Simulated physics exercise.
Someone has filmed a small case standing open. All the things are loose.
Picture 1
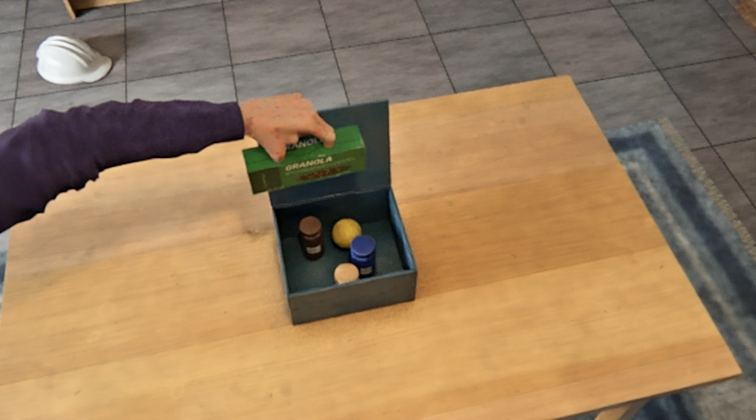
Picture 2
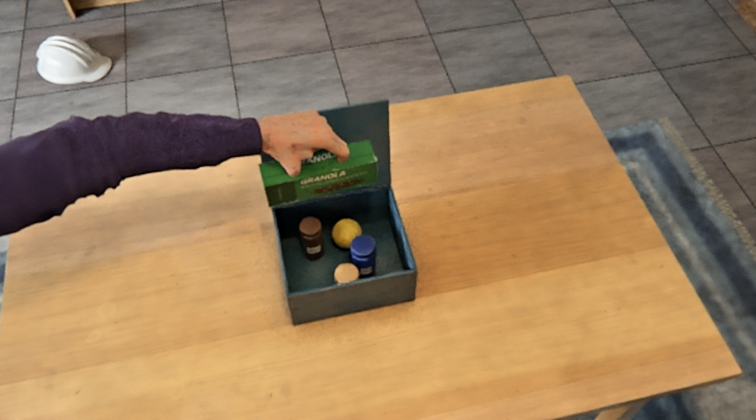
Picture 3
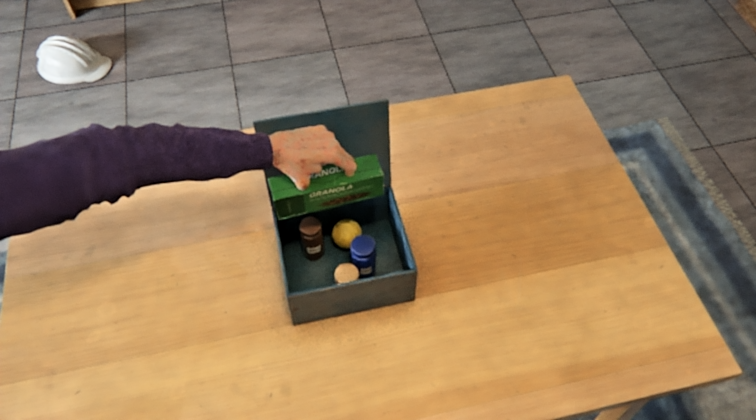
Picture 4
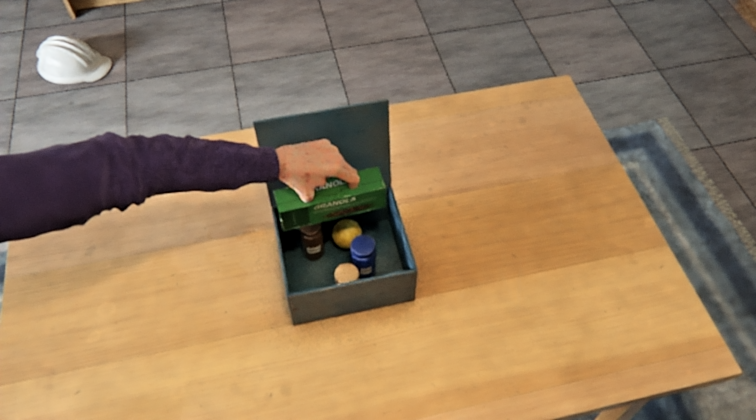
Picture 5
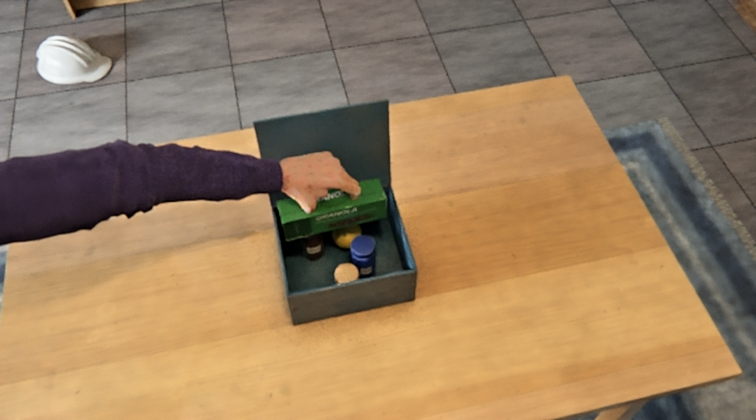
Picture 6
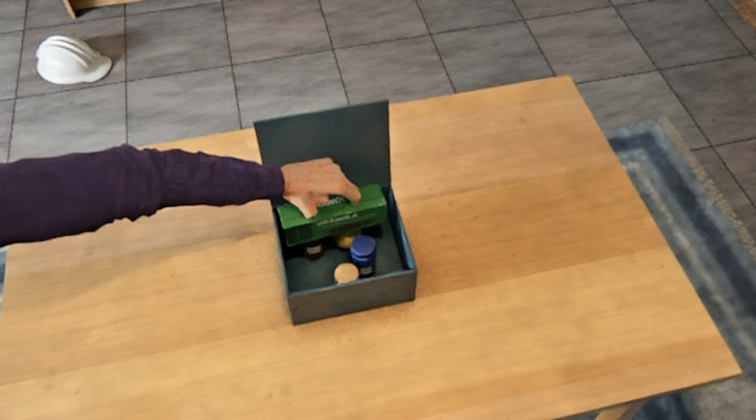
A green granola carton, gripped from above by a hand in a purple sleeve, moved right and down into the back of an open box, gradually covering a brown shaker and a yellow ball.
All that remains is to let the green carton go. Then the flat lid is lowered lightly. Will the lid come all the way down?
It sits on the rim.
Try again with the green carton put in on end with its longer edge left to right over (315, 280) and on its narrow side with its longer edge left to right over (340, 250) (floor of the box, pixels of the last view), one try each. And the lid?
First try: It stays ajar; second try: It shuts flat.
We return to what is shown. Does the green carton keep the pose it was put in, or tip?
It tips.
Then, 1.40 s later than the last frame, lid 72° above the rim; green carton tilted by 39° near (346, 226).
Then, 2.30 s later than the last frame, lid 21° above the rim; green carton tilted by 53° near (348, 235); blue shaker tilted by 16°.
When it is over, lid shut; lying over in the box, blue shaker and green carton; the other 3 as before. End places, in pixels of the last picture, green carton near (344, 251).
